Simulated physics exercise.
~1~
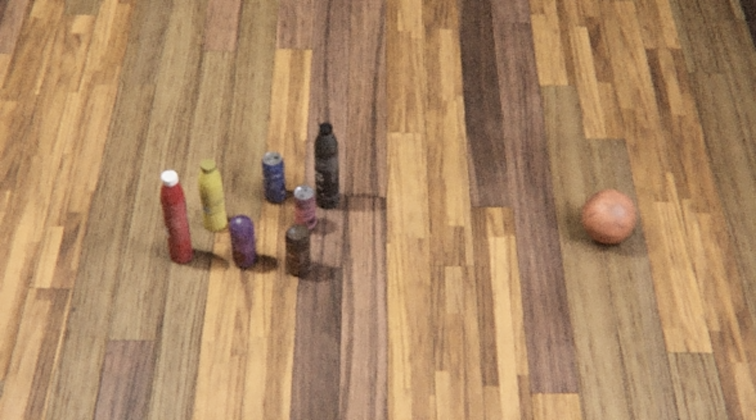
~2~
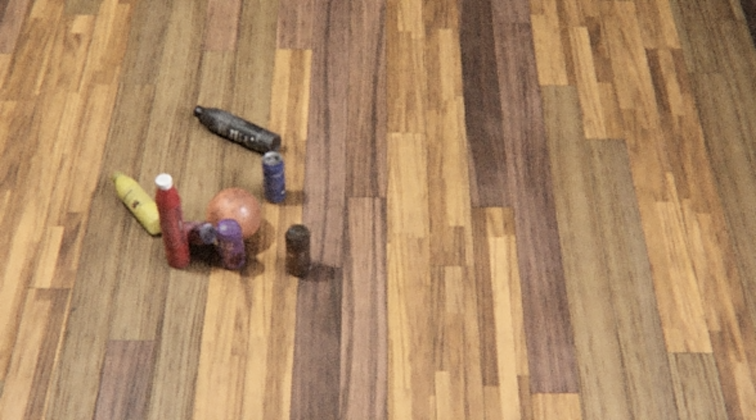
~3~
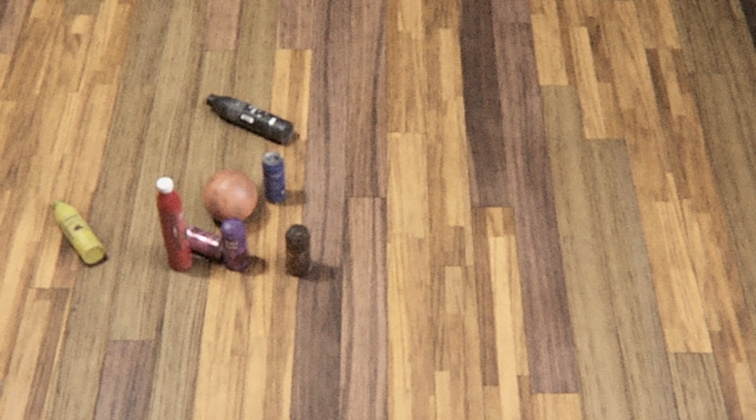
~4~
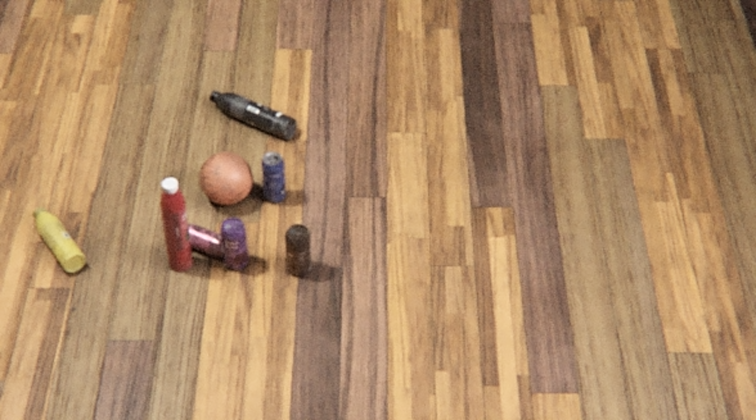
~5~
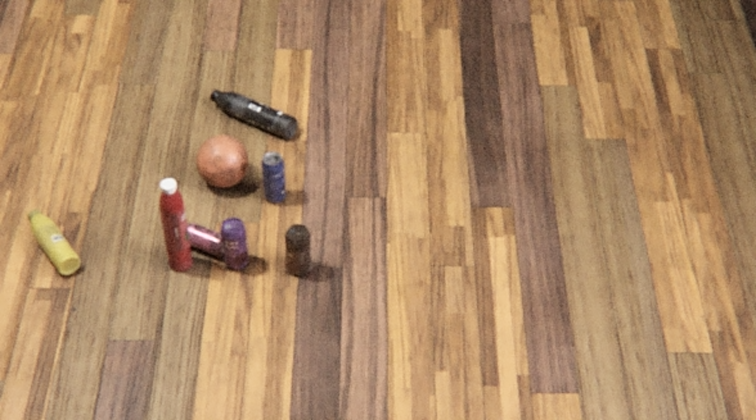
An orange ball sits at the right of a striped wooden floor, seen from above, while seven bottles and cans stand clustered at the left. The group includes tall red and black bottles, a yellow bottle, and purple, pink, blue and brown cans. The ball travels left into the cluster, and the black, yellow and pink pieces topple as the purple can shifts slightly left. The yellow bottle rolls farther left, while the ball drifts slowly up past the blue can. Finally, the yellow, black and pink pieces lie on their sides, and the other four remain upright.
